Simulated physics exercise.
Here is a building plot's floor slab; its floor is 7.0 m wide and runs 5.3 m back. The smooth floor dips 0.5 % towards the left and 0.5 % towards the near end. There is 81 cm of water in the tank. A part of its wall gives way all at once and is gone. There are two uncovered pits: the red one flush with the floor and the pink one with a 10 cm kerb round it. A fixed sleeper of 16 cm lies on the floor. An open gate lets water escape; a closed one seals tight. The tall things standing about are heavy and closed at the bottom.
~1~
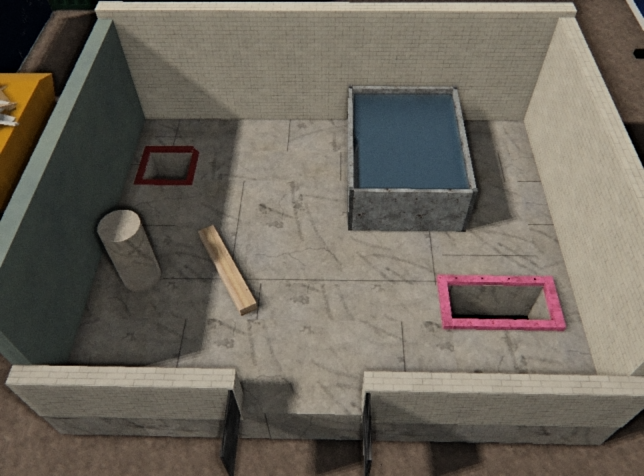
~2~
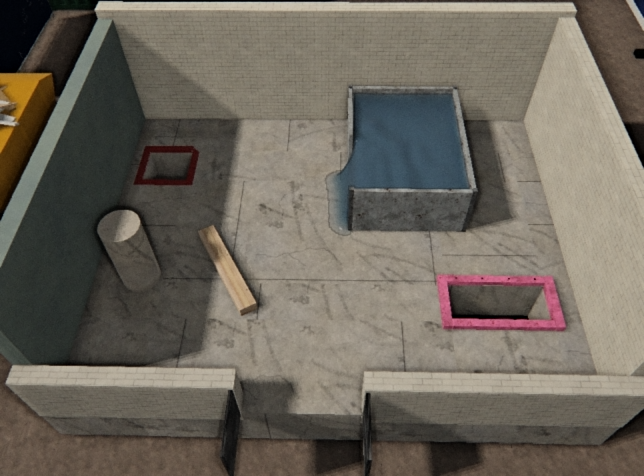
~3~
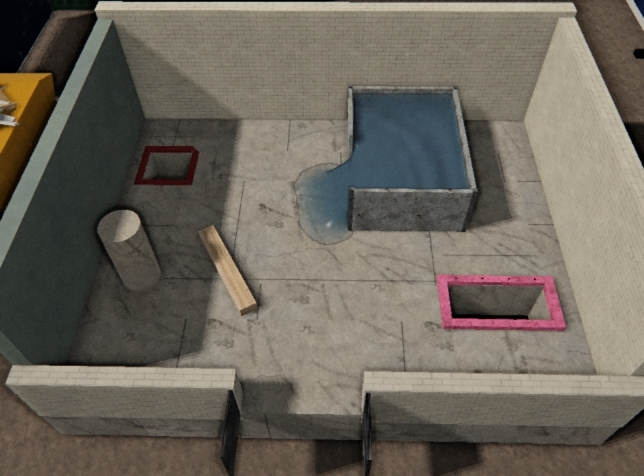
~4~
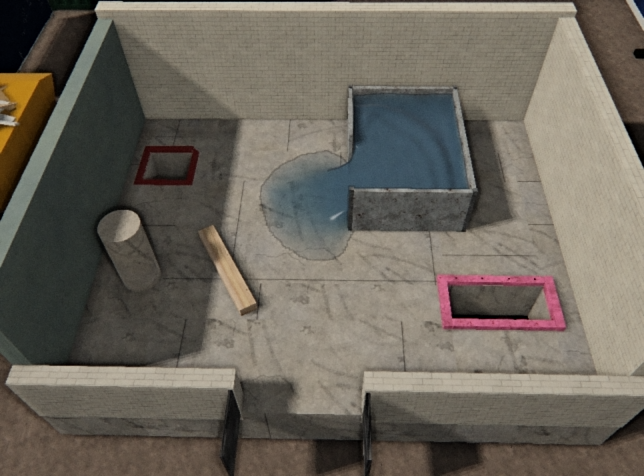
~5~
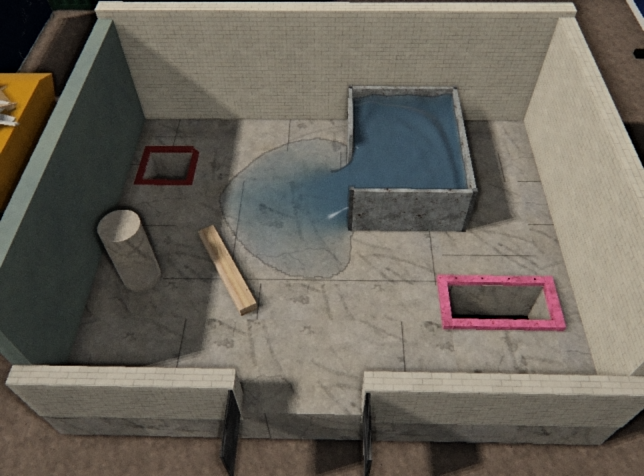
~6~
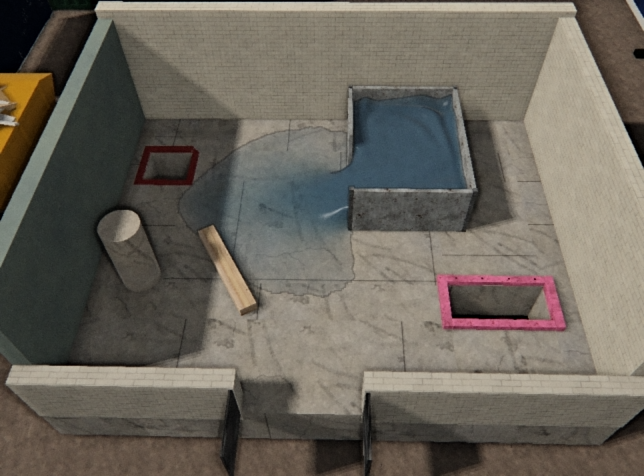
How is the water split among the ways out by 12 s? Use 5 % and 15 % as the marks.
The gate takes from 5 to 15 %; the red pit takes above 15 %; the pink pit takes not even 5 %.
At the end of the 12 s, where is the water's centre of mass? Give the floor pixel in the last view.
Near (317, 253).
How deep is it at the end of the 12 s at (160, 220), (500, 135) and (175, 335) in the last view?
Roughly 5, 2 and 5 cm, in turn.
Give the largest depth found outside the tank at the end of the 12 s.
Up to some 10 cm.
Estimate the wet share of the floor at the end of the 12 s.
Near 95 per cent is wet.
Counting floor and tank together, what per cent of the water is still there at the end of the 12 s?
About 50 per cent.
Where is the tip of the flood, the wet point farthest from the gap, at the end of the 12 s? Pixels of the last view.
At about (59, 391).
A moment later water covers 40 % of the floor and is deepest (40 cm) near (340, 212); gone so far, the gate 0 %, the red pit 2 %, the pink pit 0 %.
Soon after water covers 55 % of the floor and is deepest (38 cm) near (126, 219); gone so far, the gate 0 %, the red pit 5 %, the pink pit 0 %.
Next water covers 55 % of the floor and is deepest (27 cm) near (120, 202); gone so far, the gate 2 %, the red pit 14 %, the pink pit 0 %.
Later on water covers 75 % of the floor and is deepest (15 cm) near (59, 391); gone so far, the gate 7 %, the red pit 30 %, the pink pit 0 %.
At the end water covers 95 % of the floor and is deepest (10 cm) near (59, 391); gone so far, the gate 11 %, the red pit 38 %, the pink pit 0 %.
